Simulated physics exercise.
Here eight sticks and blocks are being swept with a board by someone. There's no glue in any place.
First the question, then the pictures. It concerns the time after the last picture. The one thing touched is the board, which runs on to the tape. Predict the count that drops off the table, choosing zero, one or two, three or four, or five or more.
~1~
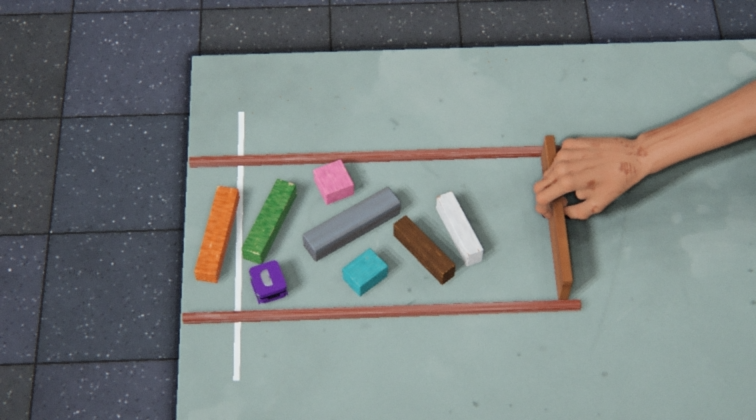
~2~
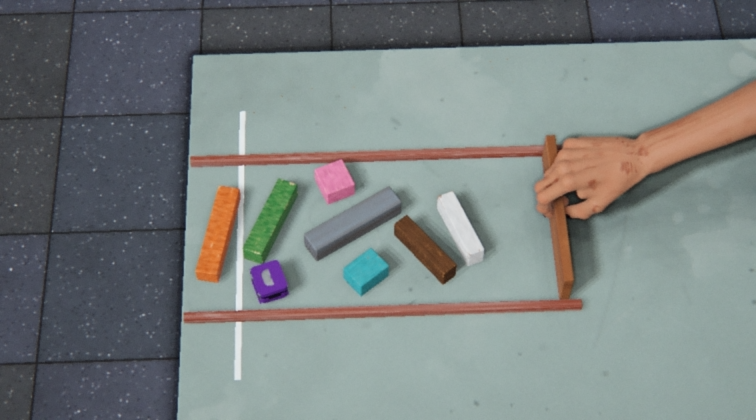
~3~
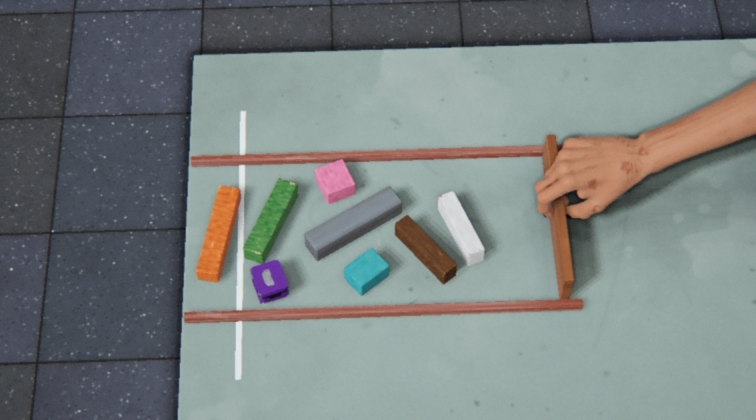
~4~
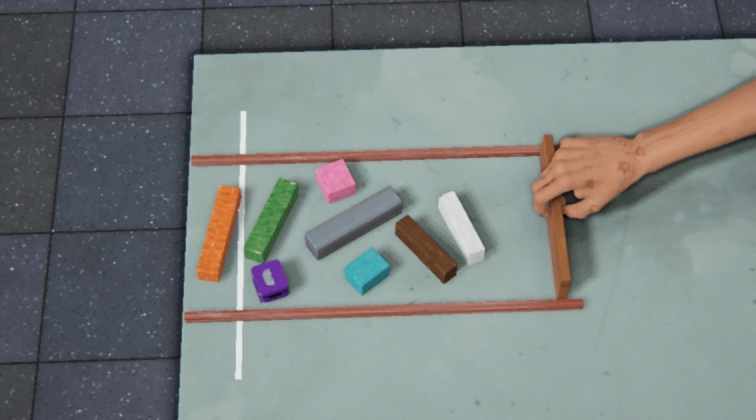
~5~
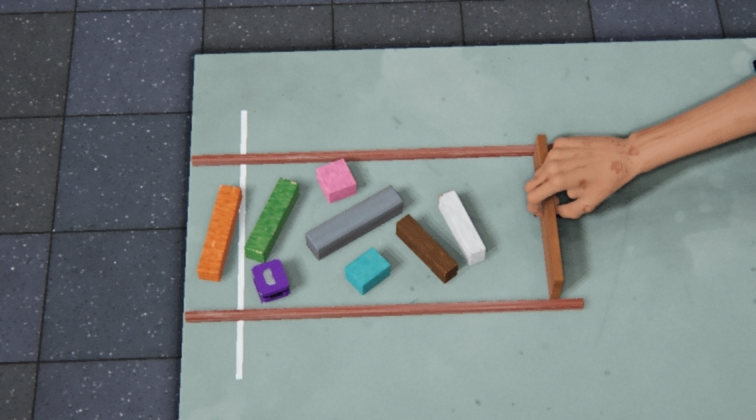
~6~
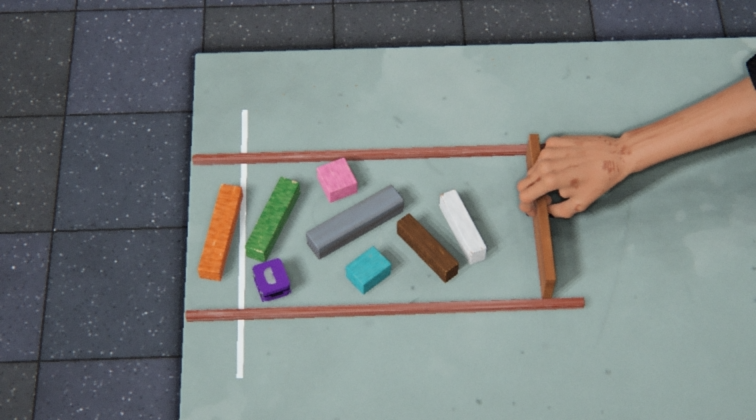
The ones that fall? Three or four of them, I think.
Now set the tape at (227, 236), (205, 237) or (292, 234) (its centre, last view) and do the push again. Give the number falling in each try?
The three tries give 5, 6 and 0.
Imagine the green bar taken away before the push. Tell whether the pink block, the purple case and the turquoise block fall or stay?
Outcome for the pink block: It stays; for the purple case: It drops; for the turquoise block: It stays.
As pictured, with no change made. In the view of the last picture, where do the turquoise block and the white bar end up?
Around (191, 289) and around (234, 232).
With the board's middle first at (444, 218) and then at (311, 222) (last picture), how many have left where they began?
Counts: 2, 8.
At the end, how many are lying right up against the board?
The count comes out at 2.
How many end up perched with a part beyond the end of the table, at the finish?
I'd say 2 of them.
A little later, none off yet; orange bar at rest near (221, 232); purple case at rest near (272, 281); green bar at rest near (273, 219).
Next, none off yet; orange bar at rest near (221, 232); purple case shifted about its own width near (247, 287); green bar moving near (265, 218).
When it is over, the number that fall off is three or four; down, green bar, purple case and orange bar.
